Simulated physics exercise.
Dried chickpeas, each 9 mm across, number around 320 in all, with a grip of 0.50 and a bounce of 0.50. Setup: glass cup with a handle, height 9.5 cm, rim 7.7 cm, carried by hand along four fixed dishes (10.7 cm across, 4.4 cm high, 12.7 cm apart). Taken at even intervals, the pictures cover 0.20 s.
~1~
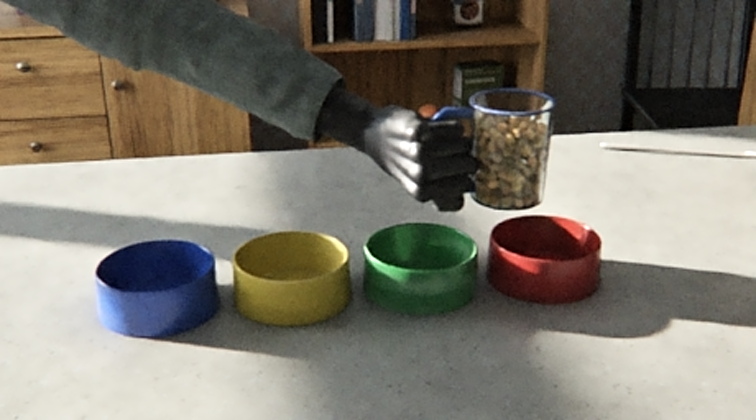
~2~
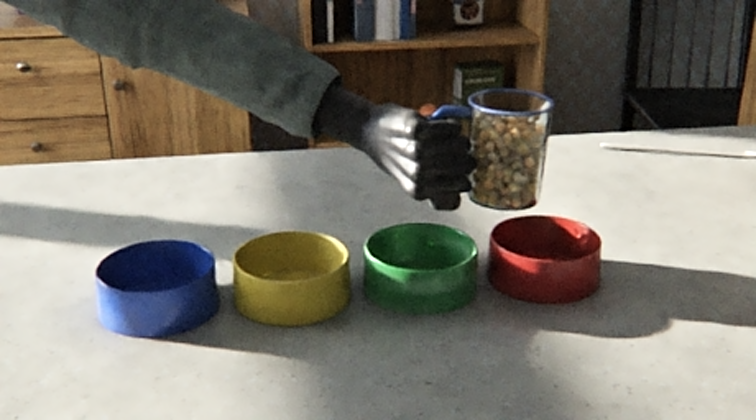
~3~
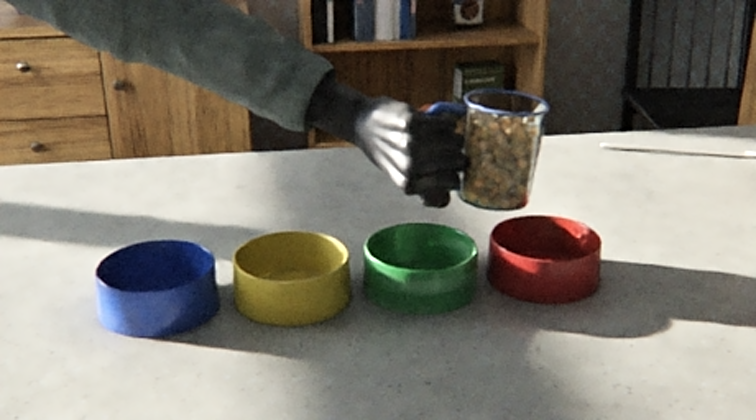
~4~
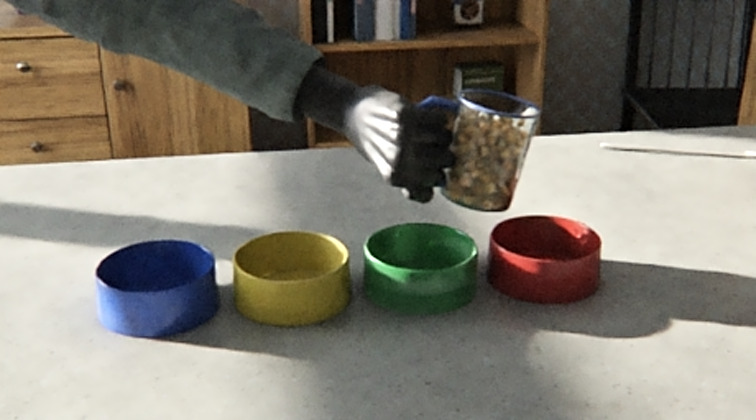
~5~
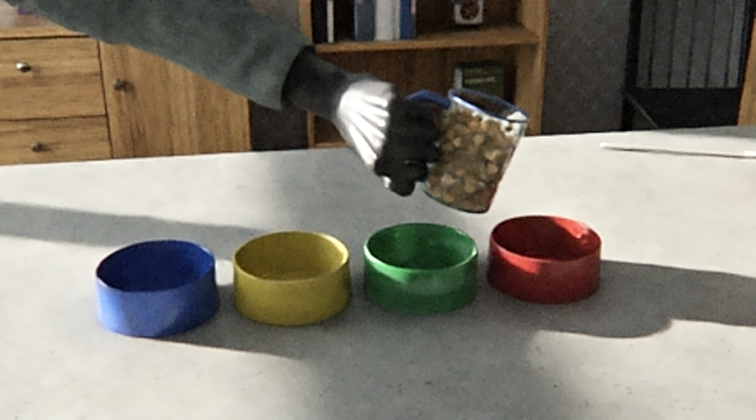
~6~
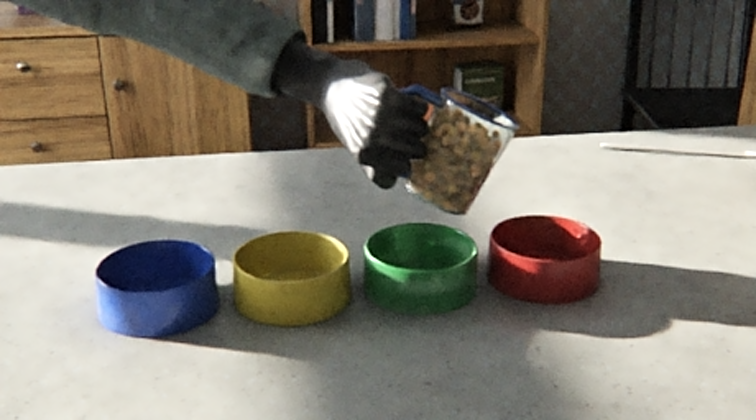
A gloved hand moves a glass cup of dried chickpeas left while tilting it rightward.
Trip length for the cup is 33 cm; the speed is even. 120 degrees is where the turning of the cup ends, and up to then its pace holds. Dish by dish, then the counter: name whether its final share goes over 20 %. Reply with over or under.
Red dish under, blue dish under, green dish under, yellow dish over, counter over.
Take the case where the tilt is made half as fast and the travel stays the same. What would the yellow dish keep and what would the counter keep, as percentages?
I'd say yellow ends at 30 while the counter ends at 60.
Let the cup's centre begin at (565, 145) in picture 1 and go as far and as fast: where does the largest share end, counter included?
Top spot: Yellow.
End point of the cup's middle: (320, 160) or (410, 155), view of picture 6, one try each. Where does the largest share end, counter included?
Most lands at green on the first run and at green on the second.
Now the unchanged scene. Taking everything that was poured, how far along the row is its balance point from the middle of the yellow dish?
Offset: About 3 cm, leftward.
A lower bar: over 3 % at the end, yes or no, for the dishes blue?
Result for blue: Yes, it does.
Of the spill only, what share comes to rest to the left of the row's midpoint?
100 per cent.
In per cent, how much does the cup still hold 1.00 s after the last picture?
About 10 percent.
Then, 0.38 s after the last picture, tilt 91 degrees; cup holds 100 %.
Then, 0.64 s after the last picture, tilt 120 degrees; cup holds 60 %, yellow 35 %.
Then, 1.00 s after the last picture, tilt 120 degrees; cup holds 10 %, blue 15 %, yellow 55 %.
In the end, red 0 %, blue 10 %, green 0 %, yellow 55 %, counter 30 %.
